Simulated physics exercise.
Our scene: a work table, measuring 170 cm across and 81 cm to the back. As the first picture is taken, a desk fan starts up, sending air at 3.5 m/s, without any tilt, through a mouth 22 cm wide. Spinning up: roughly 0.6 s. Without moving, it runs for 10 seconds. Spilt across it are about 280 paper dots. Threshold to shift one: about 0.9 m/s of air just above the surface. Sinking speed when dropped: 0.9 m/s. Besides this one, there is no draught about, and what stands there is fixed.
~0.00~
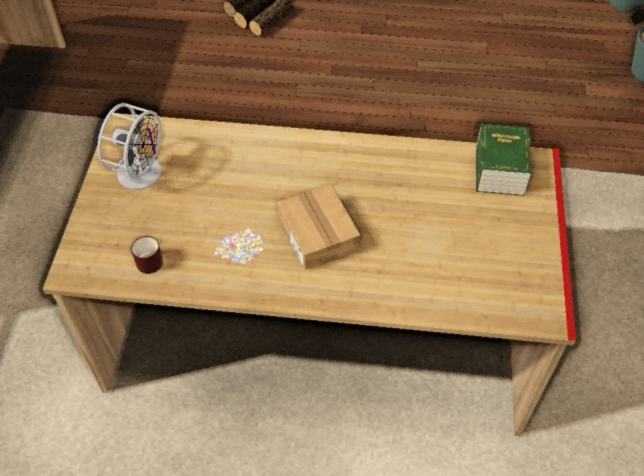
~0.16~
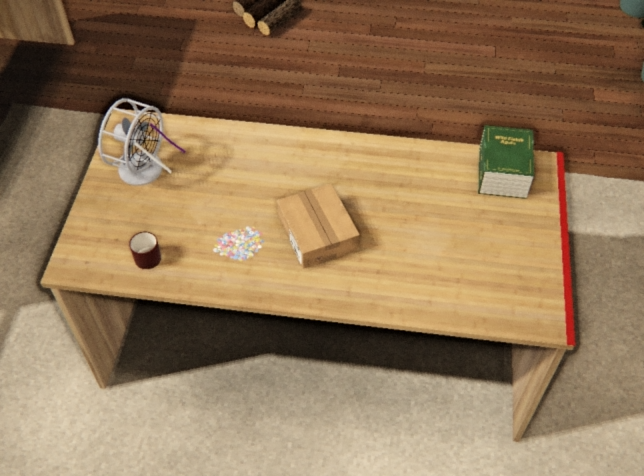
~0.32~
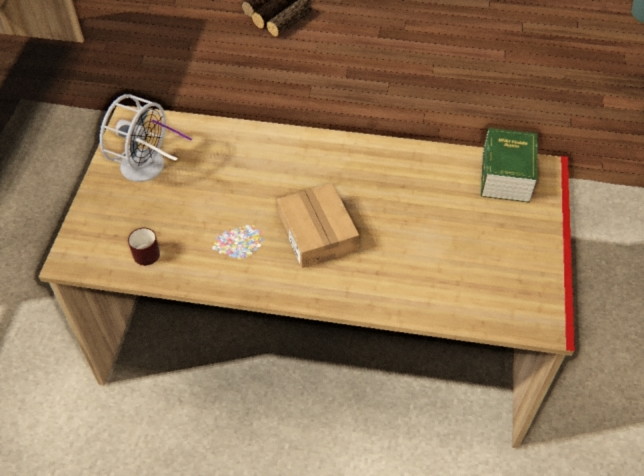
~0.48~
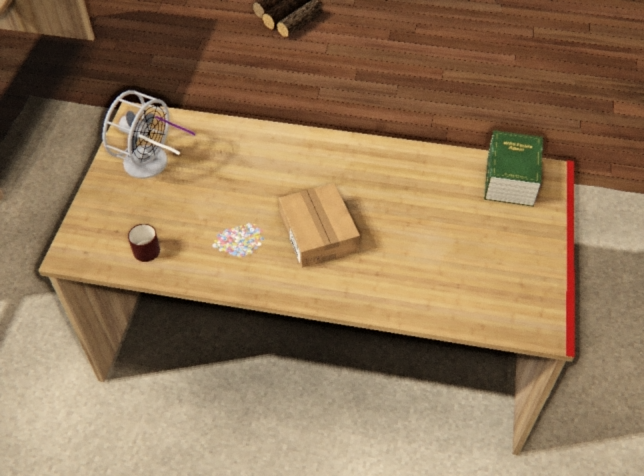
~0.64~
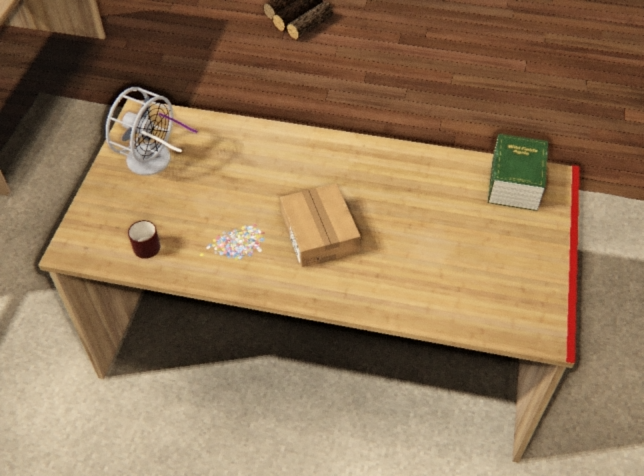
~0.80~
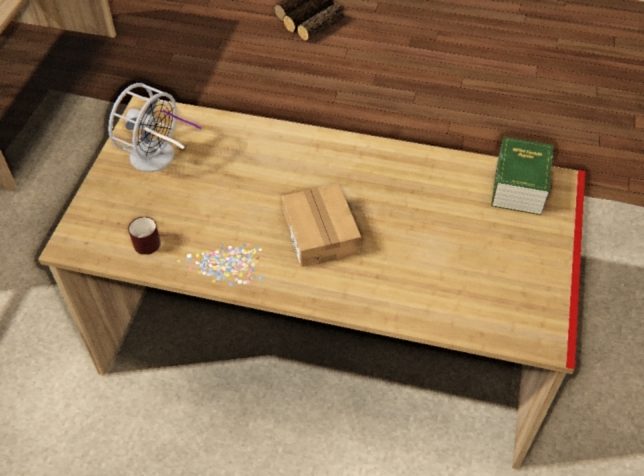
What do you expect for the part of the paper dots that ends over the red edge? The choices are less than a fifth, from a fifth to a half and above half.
The part past that edge will never reach a fifth.
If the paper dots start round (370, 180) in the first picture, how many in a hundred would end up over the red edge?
30 per cent.
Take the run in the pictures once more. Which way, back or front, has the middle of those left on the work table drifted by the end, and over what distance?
Shifted forward by about 15 cm.
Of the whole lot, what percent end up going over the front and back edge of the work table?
I'd guess close to 50 percent front and near 0 percent back.
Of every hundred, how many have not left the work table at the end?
Share at the end: Around 50 %.
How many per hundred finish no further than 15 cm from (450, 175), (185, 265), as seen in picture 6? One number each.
0 %, 40 %.
After 2.0 s the count stands so, 0 % are over the red edge; the middle of those still in play is near (213, 278).
After 3.2 s the count stands so, 0 % are over the red edge; the middle of those still in play is near (213, 278).
After 5.5 s the count stands so, 0 % are over the red edge; the middle of those still in play is near (213, 278).
After 10.0 s, at the end, 0 % are over the red edge; the middle of those still in play is near (213, 278).
